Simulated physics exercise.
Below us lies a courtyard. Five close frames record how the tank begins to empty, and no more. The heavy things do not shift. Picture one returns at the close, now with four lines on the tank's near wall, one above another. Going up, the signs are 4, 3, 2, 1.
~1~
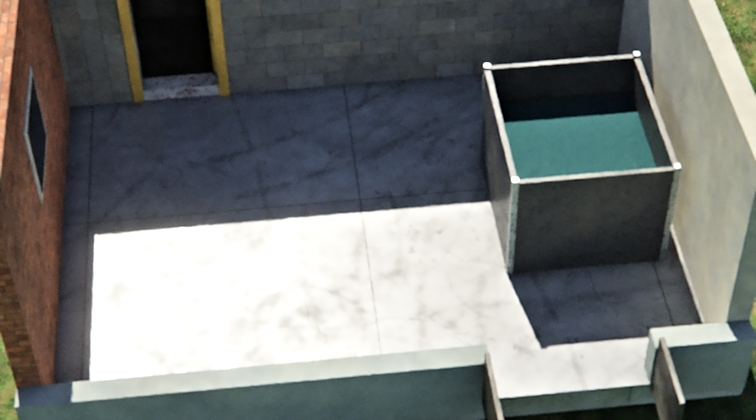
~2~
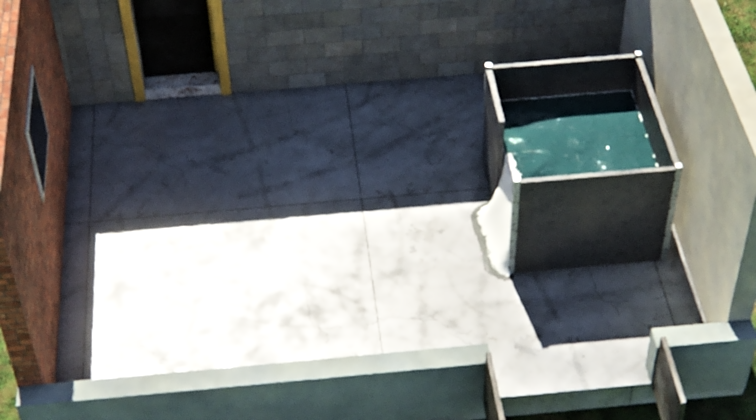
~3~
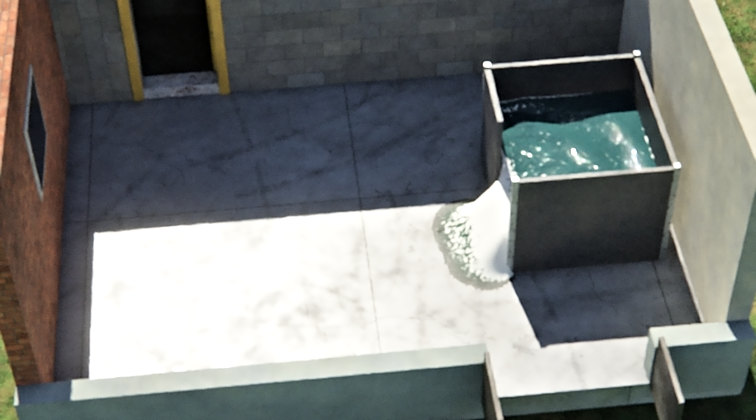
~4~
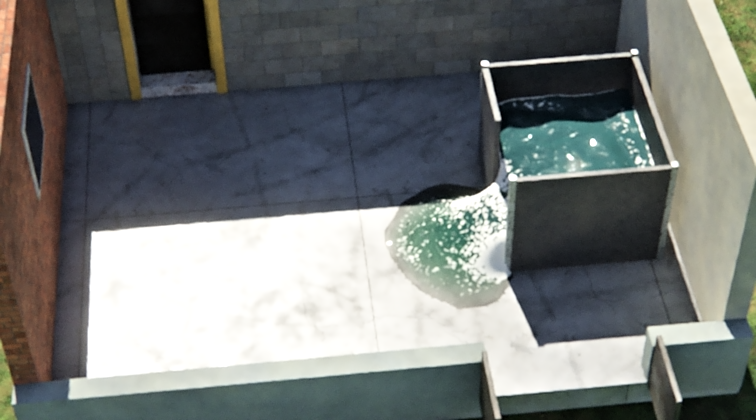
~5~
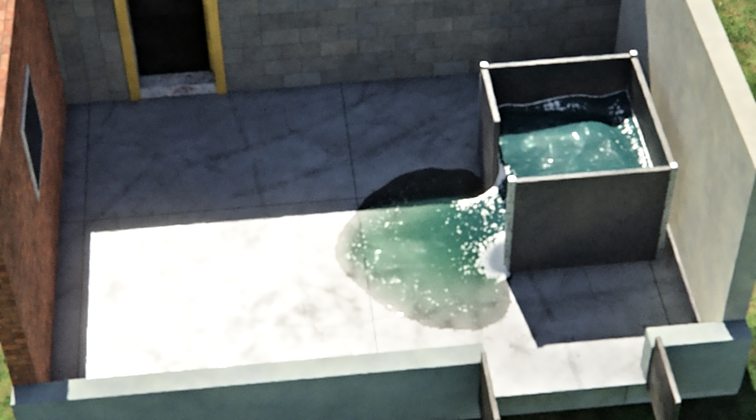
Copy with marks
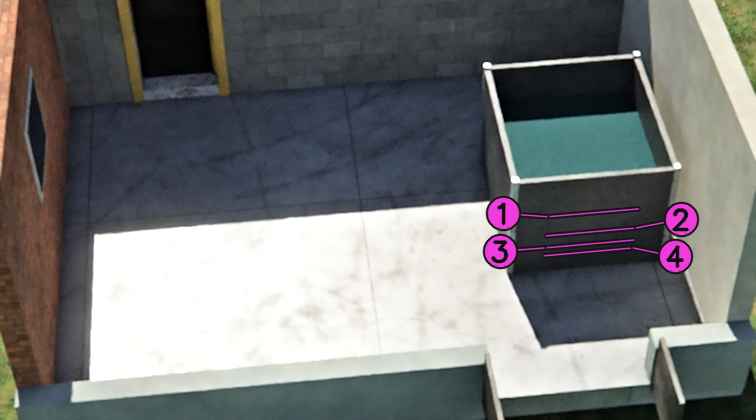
Teal water pouring from the left side of a square tank, foaming and spreading leftward across a sunlit walled courtyard floor.
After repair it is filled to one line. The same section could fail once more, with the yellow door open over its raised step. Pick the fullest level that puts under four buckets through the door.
1.
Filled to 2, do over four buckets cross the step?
No, that is safe.
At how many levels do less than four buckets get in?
All four.
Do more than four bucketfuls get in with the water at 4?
No, that is safe.
In magenta, 1 at (593, 212); 2 at (590, 231); 3 at (589, 243); 4 at (588, 251); from the bottom up 4, 3, 2, 1.
If 1 is chosen, a bucket or two gets in.
If 2 is chosen, nothing gets over.
If 3 is chosen, nothing gets over.
If 4 is chosen, nothing gets over.
